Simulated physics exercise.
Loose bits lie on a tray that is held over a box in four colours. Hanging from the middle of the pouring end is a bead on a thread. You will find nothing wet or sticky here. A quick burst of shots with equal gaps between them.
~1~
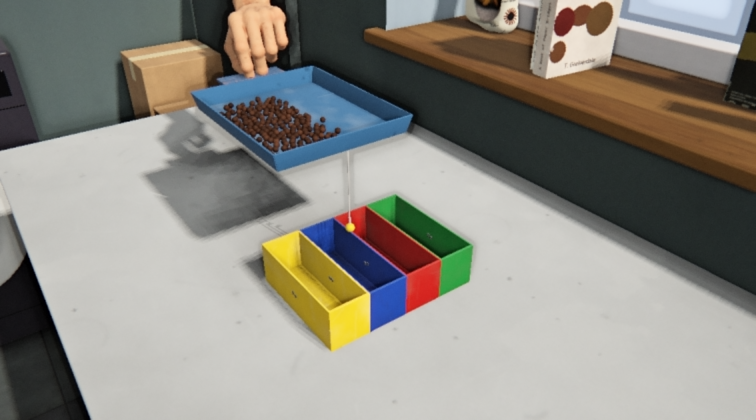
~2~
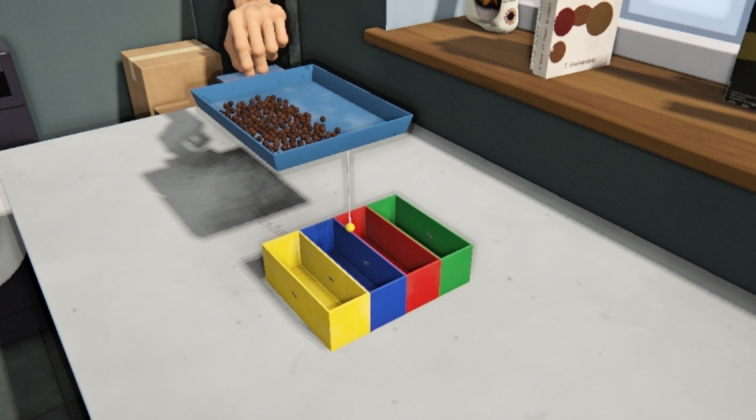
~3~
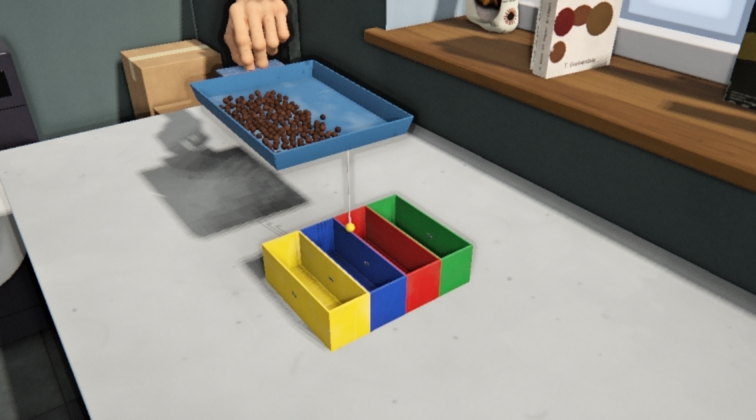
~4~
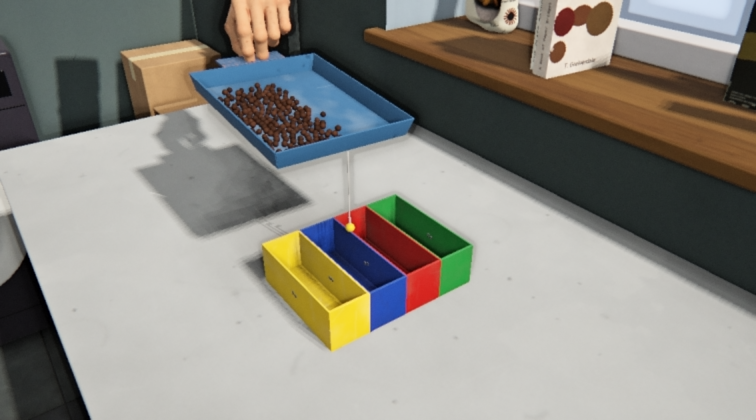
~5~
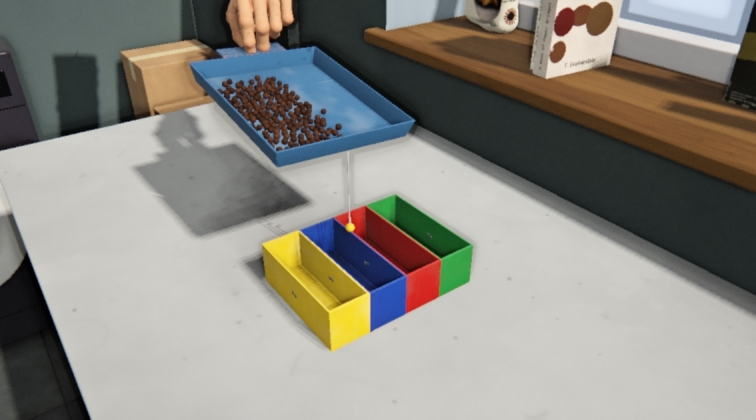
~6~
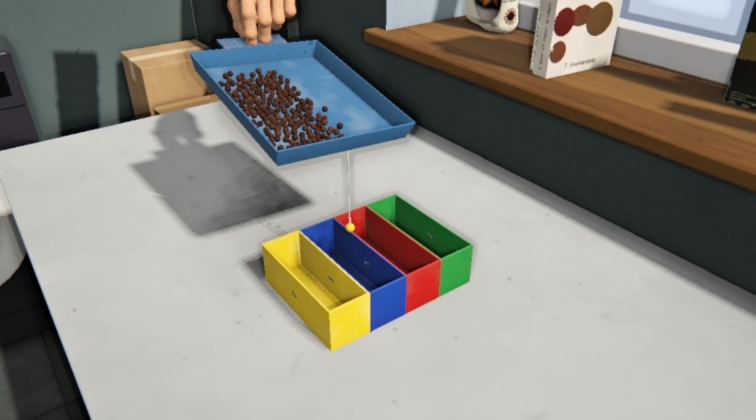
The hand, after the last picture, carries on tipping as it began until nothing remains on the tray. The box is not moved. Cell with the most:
Green.
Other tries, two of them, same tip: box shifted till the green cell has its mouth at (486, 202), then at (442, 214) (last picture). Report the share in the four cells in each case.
About 90 and 100 per cent.
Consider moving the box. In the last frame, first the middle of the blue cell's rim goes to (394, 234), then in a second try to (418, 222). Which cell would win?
First the cell in red, then the cell in blue.
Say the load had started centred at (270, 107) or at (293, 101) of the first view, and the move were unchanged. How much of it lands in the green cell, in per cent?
The first start yields 70 per cent, the second 80 per cent.
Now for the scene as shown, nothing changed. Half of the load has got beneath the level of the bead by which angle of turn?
I'd put it at about 100 degrees.
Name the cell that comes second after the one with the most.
It is the cell in red.
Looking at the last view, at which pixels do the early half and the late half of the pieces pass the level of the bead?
At (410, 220) for the first part, then at (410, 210) for the others.
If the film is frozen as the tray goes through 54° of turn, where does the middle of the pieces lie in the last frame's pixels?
Mark it at roughly (351, 122) in the final frame.
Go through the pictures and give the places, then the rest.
In the first picture, corners of the pouring end at (276, 152) and (406, 114), level; middle of the load at (276, 127), allspice berries; bead on its thread at (350, 228); yellow cell at (350, 319); blue cell at (388, 300); red cell at (423, 283); green cell at (456, 267).
In the second picture, corners of the pouring end at (276, 152) and (406, 115), level; middle of the load at (276, 126).
In the third picture, corners of the pouring end at (277, 151) and (407, 116), tipped barely, lowest at the right corner; middle of the load at (276, 123).
In the fourth picture, corners of the pouring end at (278, 150) and (408, 117), tipped a little, lowest at the right corner; middle of the load at (276, 119).
In the fifth picture, corners of the pouring end at (279, 149) and (408, 119), tipped a little, lowest at the right corner; middle of the load at (276, 115).
In the sixth picture, corners of the pouring end at (280, 148) and (409, 121), tipped a little, lowest at the right corner; middle of the load at (277, 110); yellow cell at (350, 319); blue cell at (388, 300); red cell at (423, 283); green cell at (456, 267).
Soon after the last picture, tray tipped steeply; nearly all on the tray; a stray few falling or outside the box.
A little later, tray tipped right over; most on the tray; a stray few in the green cell; a small part falling or outside the box.
Later still, tray tipped past a quarter turn; about two thirds in the green cell; about a quarter in the red cell; a small part in the blue cell; a stray few falling or outside the box.
At rest, tray tipped past a quarter turn; about two thirds in the green cell; about a quarter in the red cell; a small part in the blue cell; none in the yellow cell; a stray few outside the box.
